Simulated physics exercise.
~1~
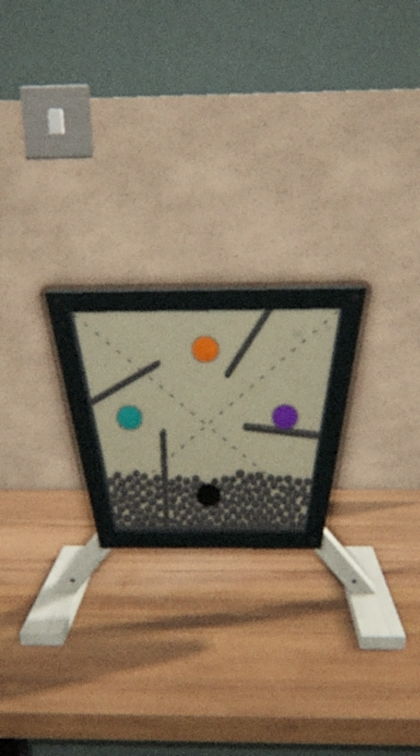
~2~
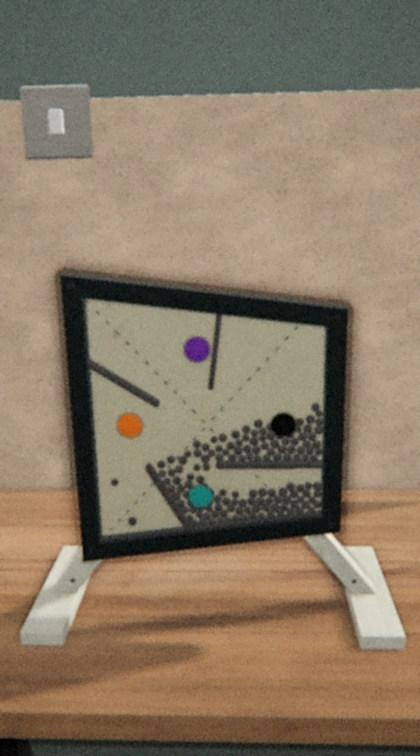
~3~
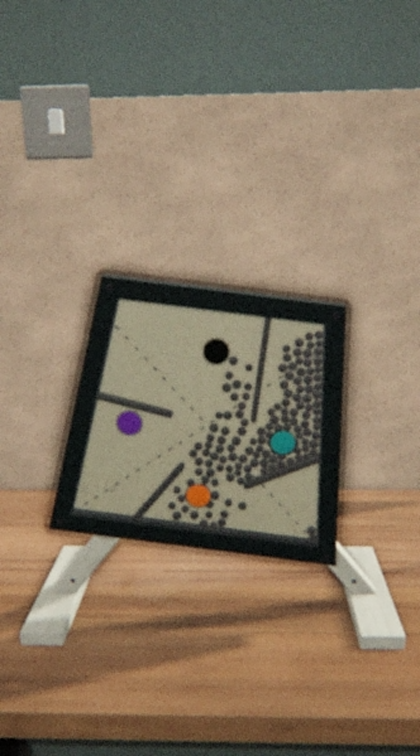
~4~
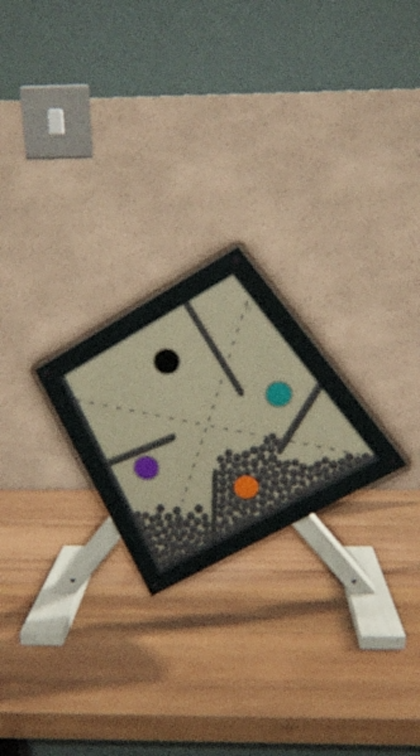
At first, a dark-framed square box stands upright on white feet on a wooden table, its small dark beads lying level along the bottom around the black sticker. The box makes a quarter turn anticlockwise, and the beads heap up on the right around the black and turquoise stickers, with a few strays at lower left. After a pause, it turns further the same way, and beads spill from the right side down past the orange sticker. It ends tilted with a corner down, most beads in the orange wedge and a smaller share in the purple.
